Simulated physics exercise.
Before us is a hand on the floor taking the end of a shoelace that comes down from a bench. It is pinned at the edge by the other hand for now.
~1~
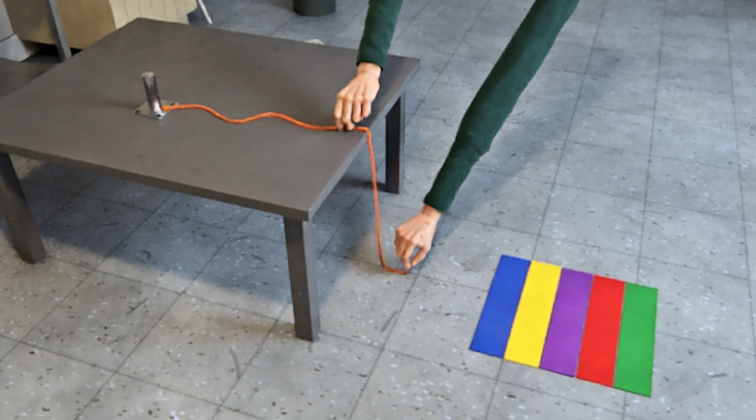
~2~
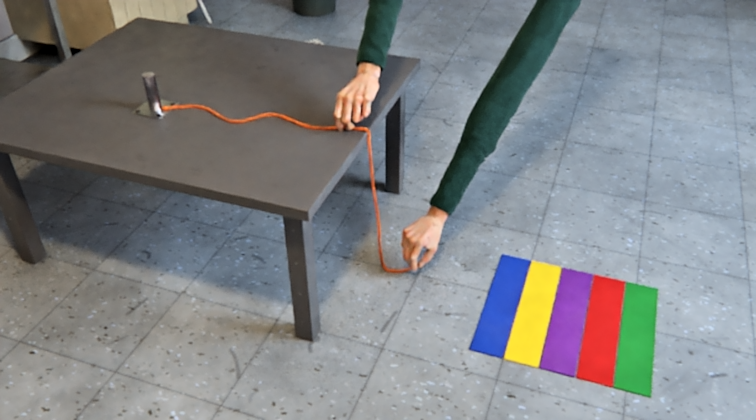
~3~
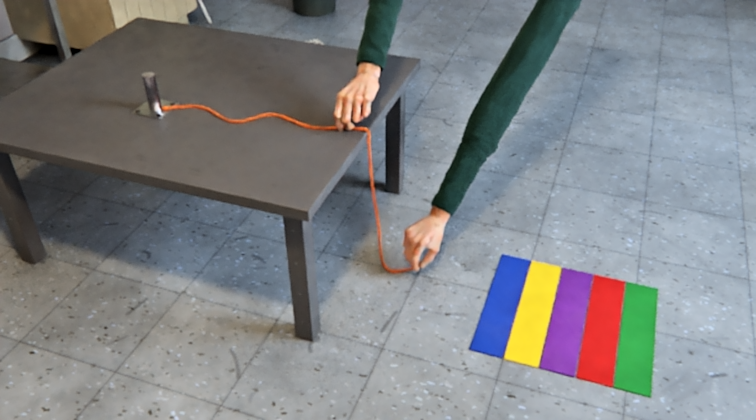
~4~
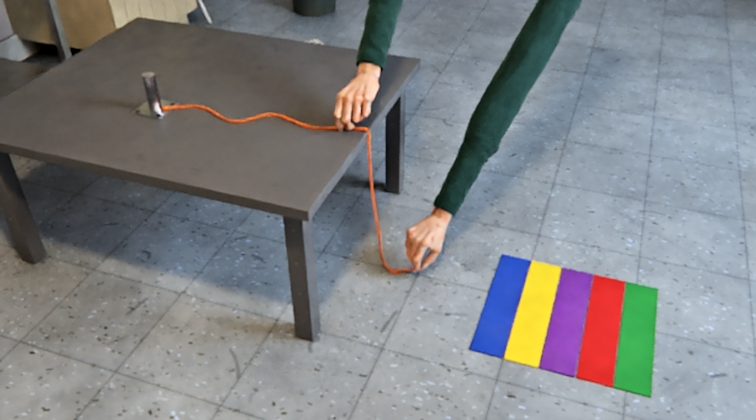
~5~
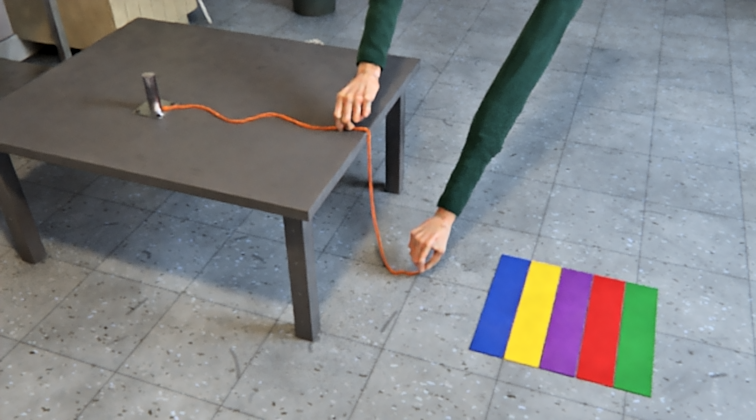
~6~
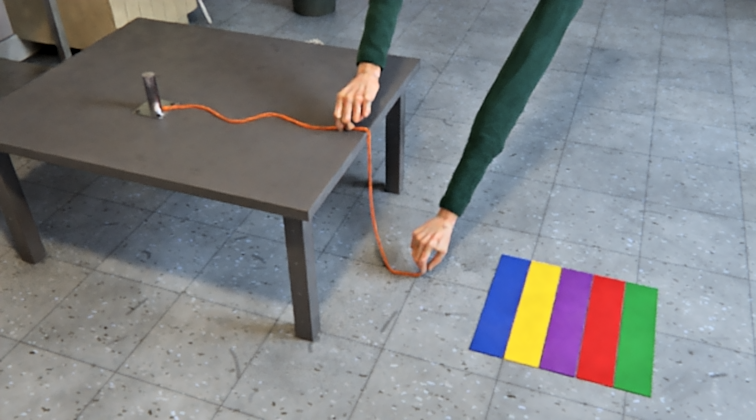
The end of an orange shoelace, held in a hand near the floor, shifts slightly right toward the coloured stripes, while another hand keeps the lace pinned at the edge of a dark bench and stays nearly still.
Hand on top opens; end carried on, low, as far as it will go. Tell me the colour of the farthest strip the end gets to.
The farthest it gets is yellow.
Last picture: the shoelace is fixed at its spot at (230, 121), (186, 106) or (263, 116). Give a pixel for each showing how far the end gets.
The three spots are (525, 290), (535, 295) and (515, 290), in that order.
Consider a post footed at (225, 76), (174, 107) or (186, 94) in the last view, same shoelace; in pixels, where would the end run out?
The spots are near (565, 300), (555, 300) and (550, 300).
Soon after, end near (476, 280); short of the strips.
After that, end near (513, 289); over blue.
At the stop, end near (536, 294); over yellow. It gets as far as the yellow strip.
